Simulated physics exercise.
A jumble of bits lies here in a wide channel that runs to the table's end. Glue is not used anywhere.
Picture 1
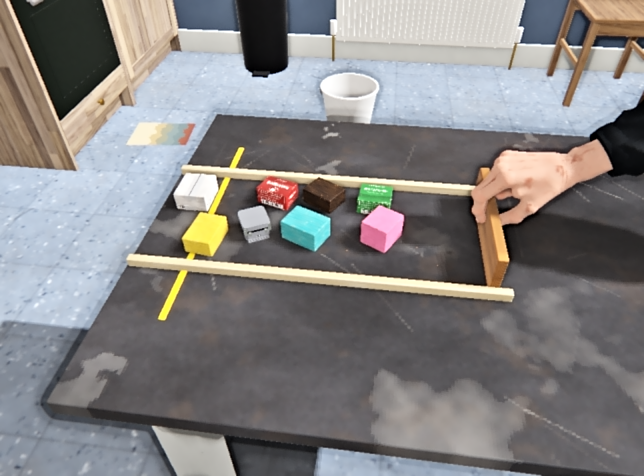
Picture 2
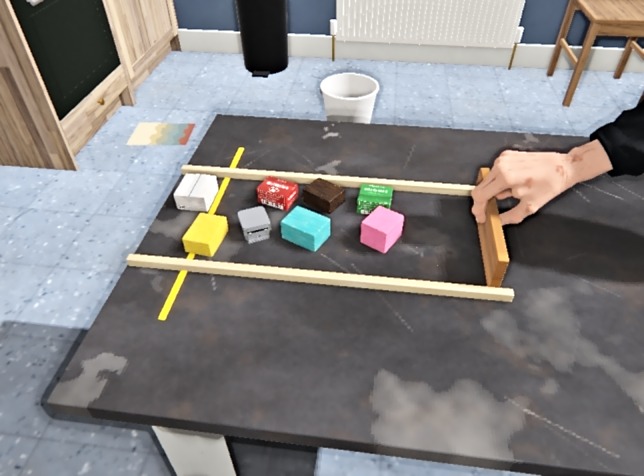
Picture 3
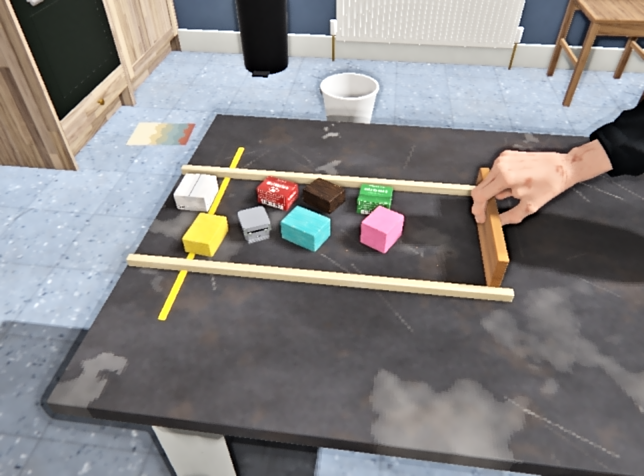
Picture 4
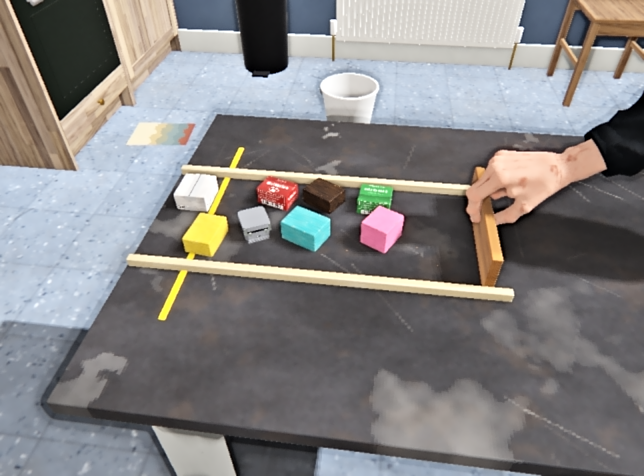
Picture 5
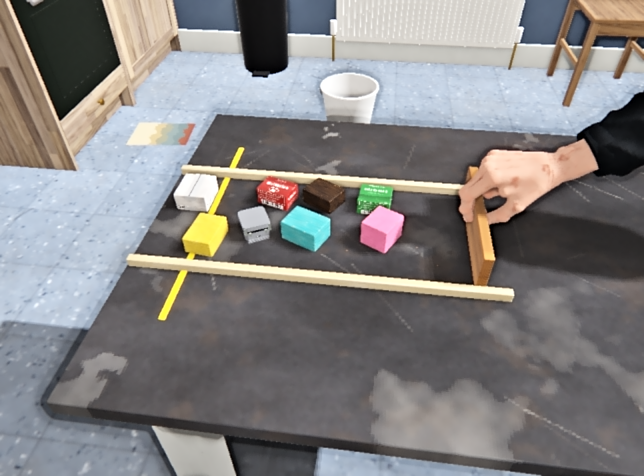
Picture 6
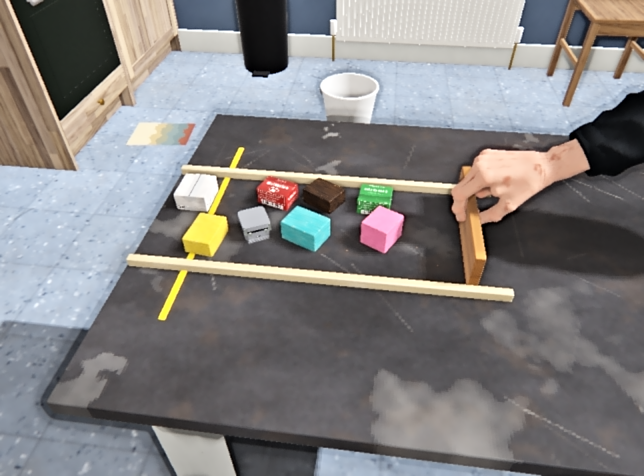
The footage shows colourful blocks and small boxes lying between two pale wooden strips on a dark tabletop, near a yellow line, while a hand at the right slides an upright wooden board slightly left and the objects stay still.
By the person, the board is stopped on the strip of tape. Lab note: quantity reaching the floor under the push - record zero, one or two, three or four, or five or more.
Recorded: Three or four.
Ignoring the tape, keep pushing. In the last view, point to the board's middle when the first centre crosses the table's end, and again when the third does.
It sits around (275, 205) and after that around (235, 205).
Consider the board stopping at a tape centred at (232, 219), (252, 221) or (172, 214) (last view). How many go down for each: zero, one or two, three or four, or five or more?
So, one after another, I'd give one to two; just one or two; at least five.
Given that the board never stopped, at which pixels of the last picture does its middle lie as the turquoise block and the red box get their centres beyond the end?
When the turquoise block crosses, the middle is near (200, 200); when the red box crosses, near (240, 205).
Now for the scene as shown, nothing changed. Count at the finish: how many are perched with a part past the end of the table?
Count of overhanging things: 3.
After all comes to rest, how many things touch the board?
It touches 2.
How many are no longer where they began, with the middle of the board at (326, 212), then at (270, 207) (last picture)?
First 6, after that 8.
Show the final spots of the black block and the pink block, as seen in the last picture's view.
The first near (171, 190), the second near (190, 217).
Soon after, none off yet; white box at rest near (197, 192); yellow block at rest near (206, 234); grey case at rest near (255, 225).
In the end, the number that fall off is three or four; gone, red box, grey case and white box.
